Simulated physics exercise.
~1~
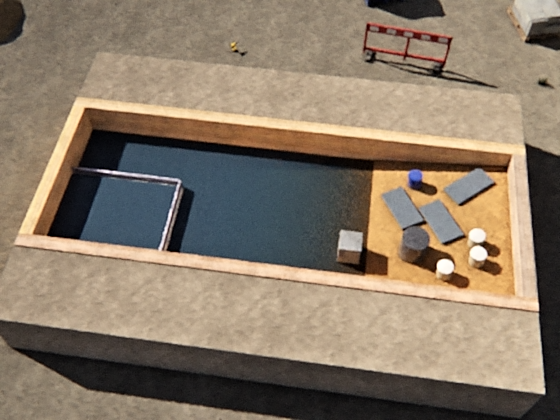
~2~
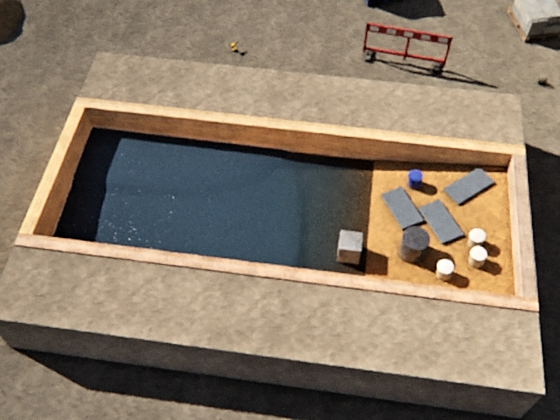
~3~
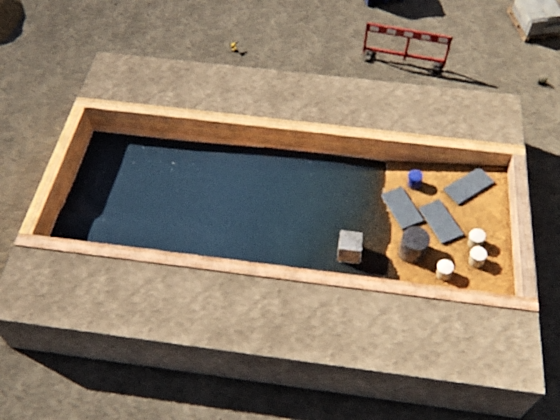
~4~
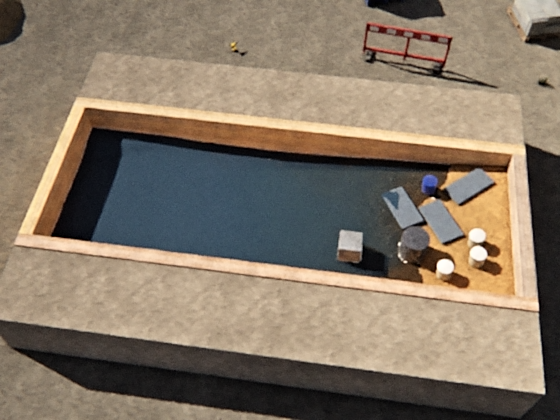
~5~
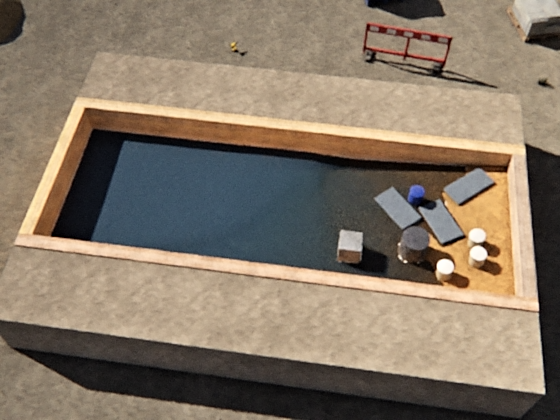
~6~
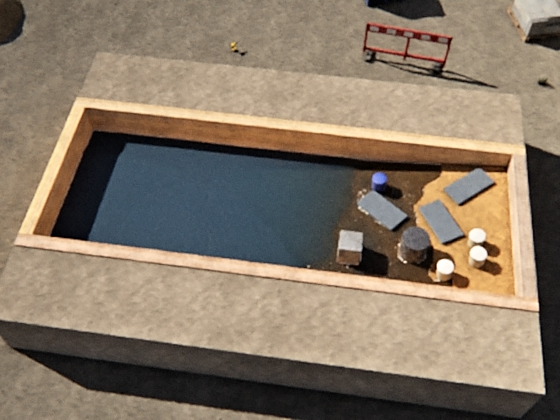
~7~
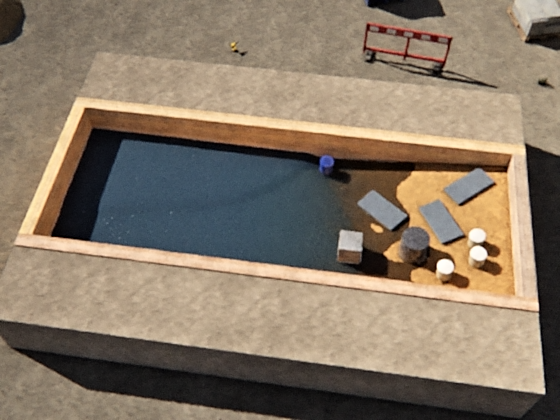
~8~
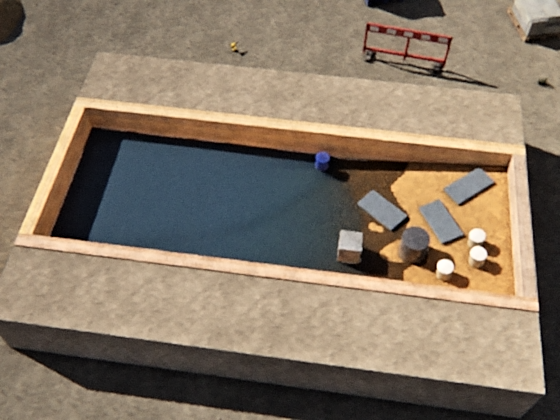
Dark water fills most of a long, wood-walled basin seen from above, with a pale frame penning its left end, while a grey block stands near the sandy right end among grey slabs, a dark drum, white pails and a small blue pail. The frame vanishes and the water spreads rightward up the sand, reaching the slabs and pails. The blue pail shifts slightly right, then slides back left as the water draws off, and the leftmost slab moves left too. The pail drifts farther left and ends afloat near the far wall, while the other objects stay upright.
